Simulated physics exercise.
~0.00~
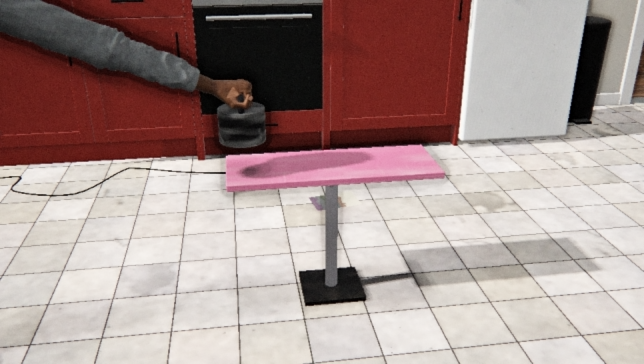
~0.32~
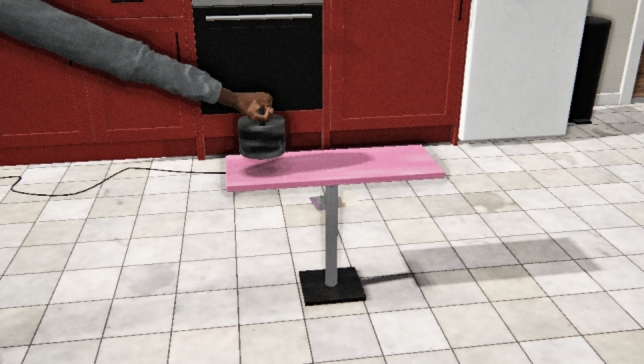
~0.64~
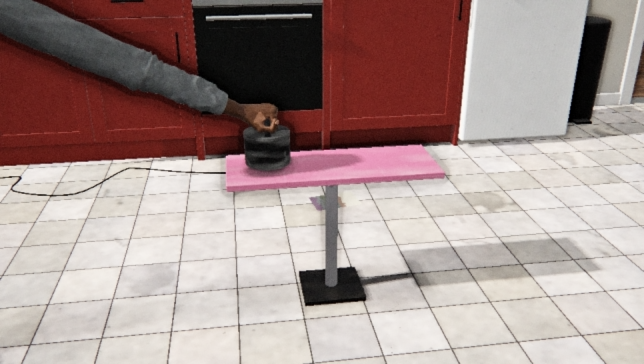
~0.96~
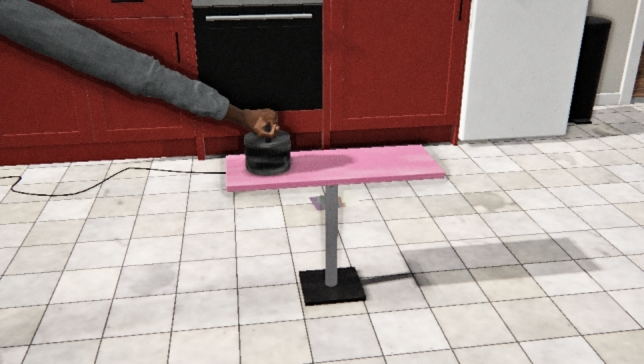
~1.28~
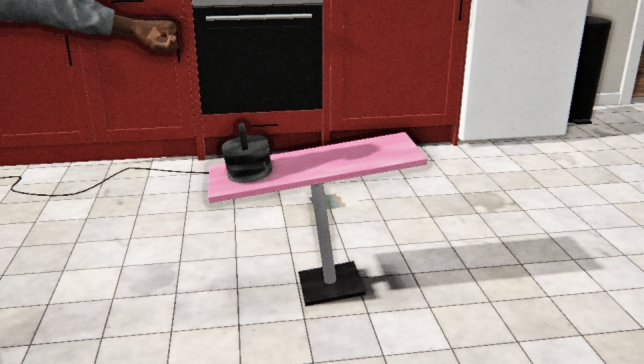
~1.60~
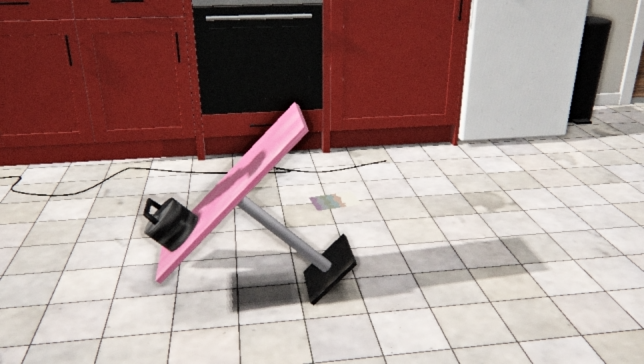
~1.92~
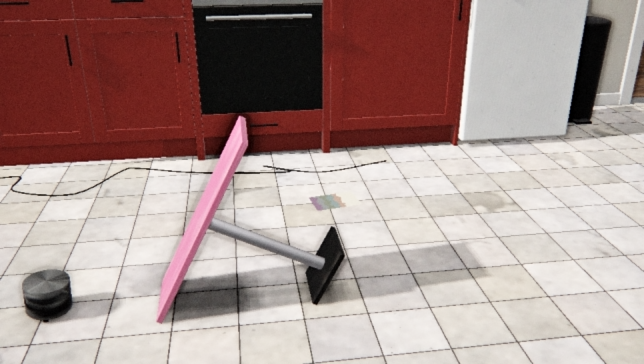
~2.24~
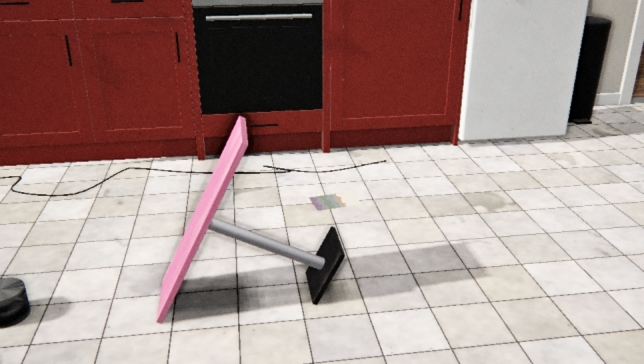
In a kitchen, a hand sets a dark object on a pink table, which topples left.
